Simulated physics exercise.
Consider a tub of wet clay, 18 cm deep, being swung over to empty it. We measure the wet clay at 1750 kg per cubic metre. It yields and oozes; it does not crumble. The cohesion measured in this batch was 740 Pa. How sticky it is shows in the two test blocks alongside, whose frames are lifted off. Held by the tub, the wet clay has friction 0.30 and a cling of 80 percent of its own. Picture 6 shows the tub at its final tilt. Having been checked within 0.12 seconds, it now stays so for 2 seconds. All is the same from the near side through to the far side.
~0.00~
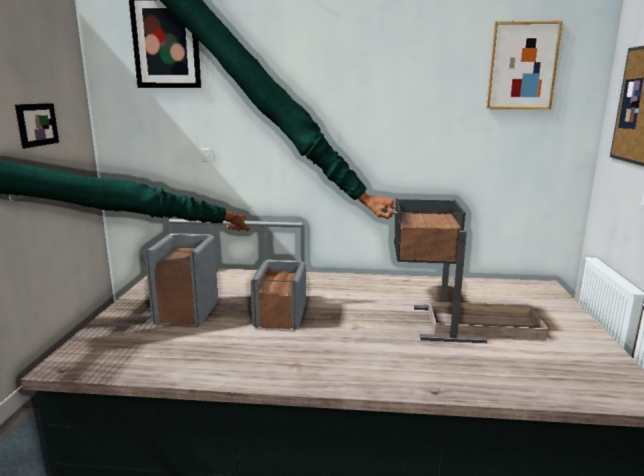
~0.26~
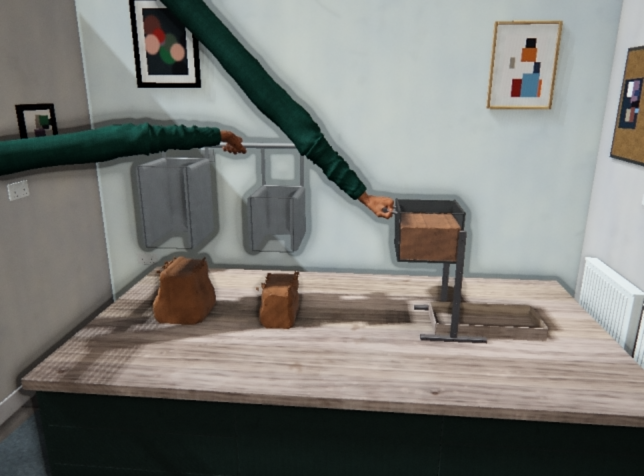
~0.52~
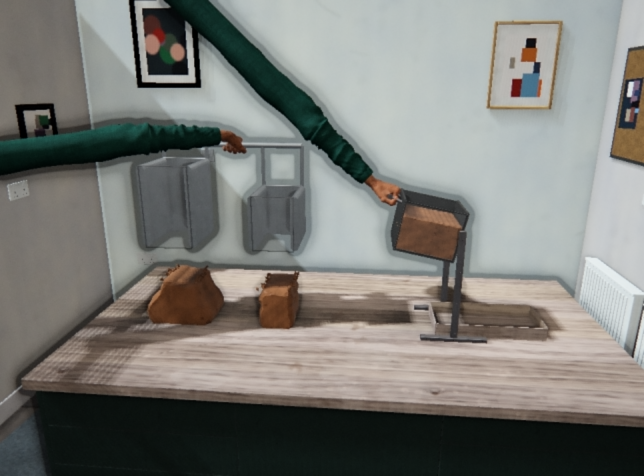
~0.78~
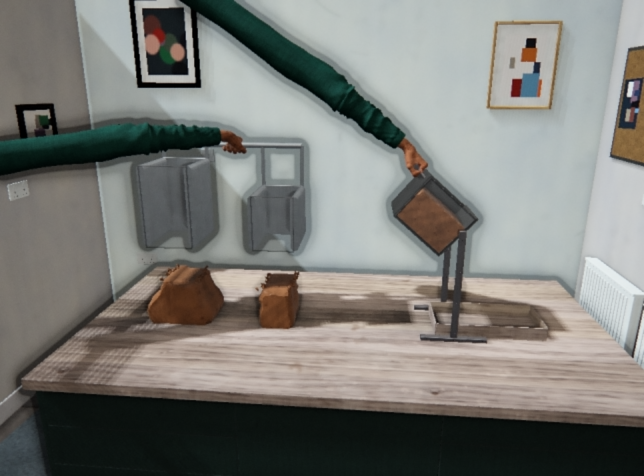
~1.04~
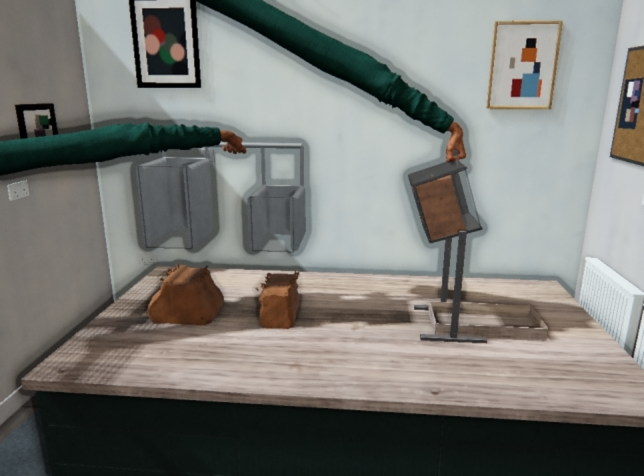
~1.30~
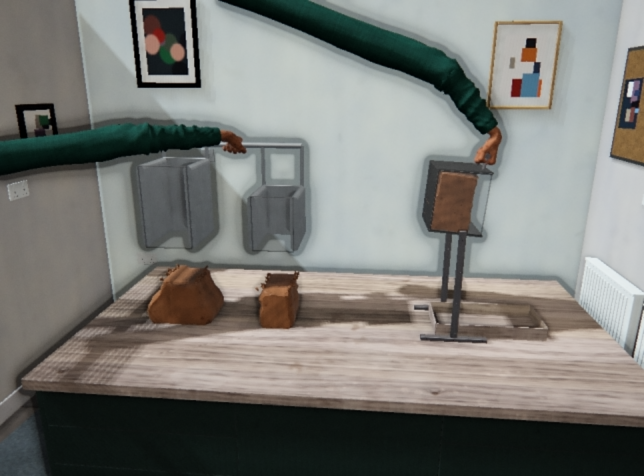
Green-sleeved arms lifting grey moulds off two brown clay blocks, the left one slumping, then tilting a clay-filled tub rightward onto its side.
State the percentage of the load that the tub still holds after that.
The tub still holds roughly 48 %.
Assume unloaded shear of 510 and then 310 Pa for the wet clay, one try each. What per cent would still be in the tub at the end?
It'd be some 45 percent the first time and some 45 percent the second.
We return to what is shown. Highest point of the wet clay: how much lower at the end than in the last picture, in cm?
Roughly 9 cm.
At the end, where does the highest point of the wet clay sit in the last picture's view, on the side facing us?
Peak location: Approx. (448, 201).
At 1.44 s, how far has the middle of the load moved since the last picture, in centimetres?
The change is near 3 cm.
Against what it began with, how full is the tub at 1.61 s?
Around 90 percent stays in the tub.
By 1.44 s, the tub is at 94 degrees and holds 100 %.
By 1.61 s, the tub is at 94 degrees and holds 90 %.
By 1.78 s, the tub is at 94 degrees and holds 67 %.
By 1.95 s, the tub is at 94 degrees and holds 48 %.
By 3.30 s, at the end, the tub is at 94 degrees and holds 48 %.
